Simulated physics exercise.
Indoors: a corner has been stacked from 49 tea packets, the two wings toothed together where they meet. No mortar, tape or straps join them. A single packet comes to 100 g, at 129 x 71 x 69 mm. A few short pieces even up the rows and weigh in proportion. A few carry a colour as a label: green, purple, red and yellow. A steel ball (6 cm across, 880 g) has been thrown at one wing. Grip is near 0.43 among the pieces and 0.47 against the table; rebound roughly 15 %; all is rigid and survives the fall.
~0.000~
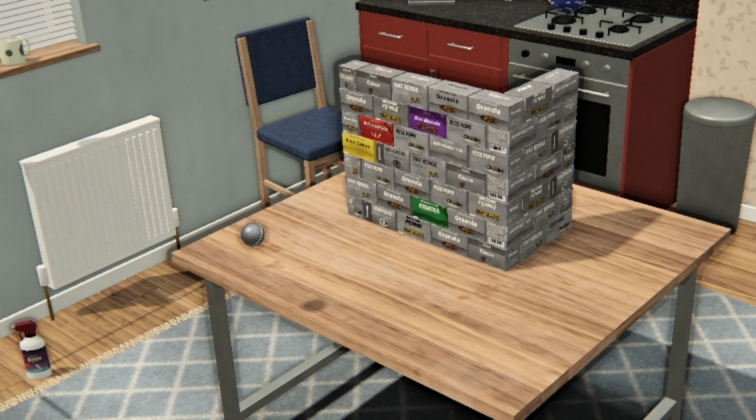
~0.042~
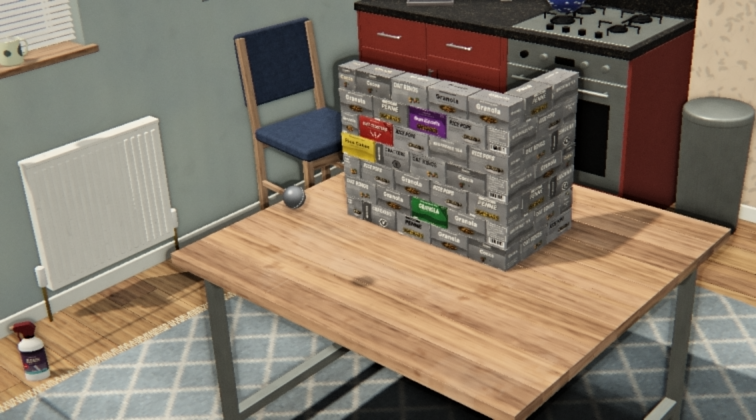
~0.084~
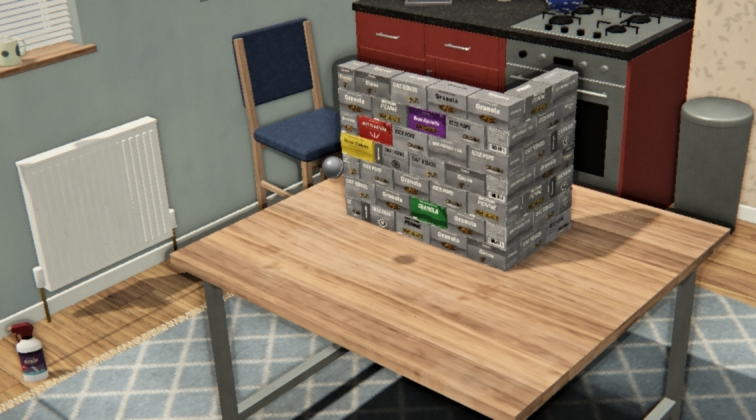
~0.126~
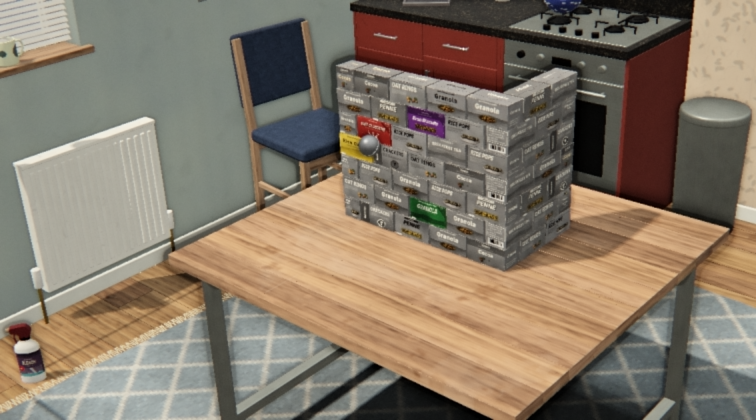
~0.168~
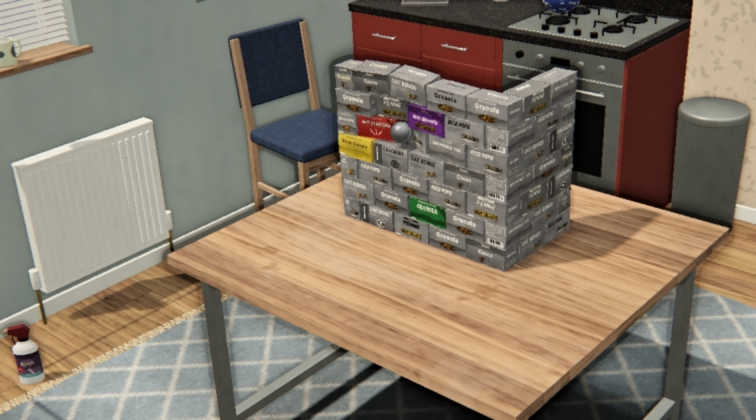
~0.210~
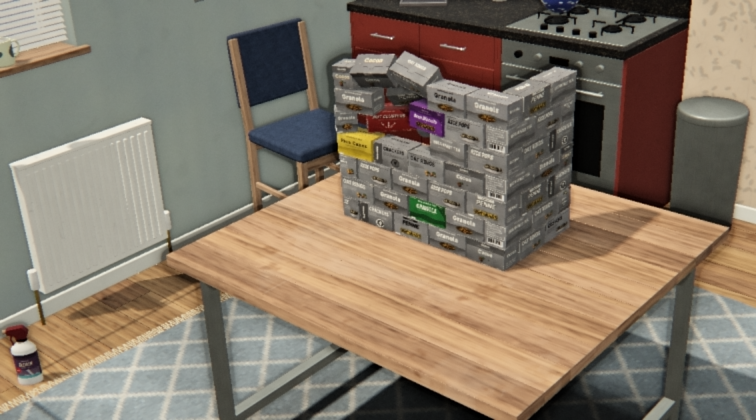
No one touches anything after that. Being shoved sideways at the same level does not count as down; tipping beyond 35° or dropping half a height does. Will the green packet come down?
That packet remains up.
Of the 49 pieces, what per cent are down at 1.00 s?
By then 20 per cent.
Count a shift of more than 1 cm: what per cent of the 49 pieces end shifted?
It is 20 per cent.
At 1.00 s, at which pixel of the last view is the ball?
Around (661, 236).
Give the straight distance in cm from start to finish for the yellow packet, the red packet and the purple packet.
Yellow 2, red 56, purple 4.
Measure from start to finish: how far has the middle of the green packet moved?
Roughly 0 cm away.
Around 0.50 s, ball still moving; 8 of the 49 packets down; green packet unmoved; purple packet tipped 21°.
Around 1.00 s, ball still moving; 9 of the 49 packets down; green packet unmoved; purple packet tipped 60°, 31 mm lower.
Finally (1.7 s), ball rolling away; 9 of the 49 packets down; green packet unmoved; purple packet tipped 60°, 31 mm lower; yellow packet displaced 17 mm. Seen by the last camera, middles, green packet near (434, 208), purple packet near (426, 124).
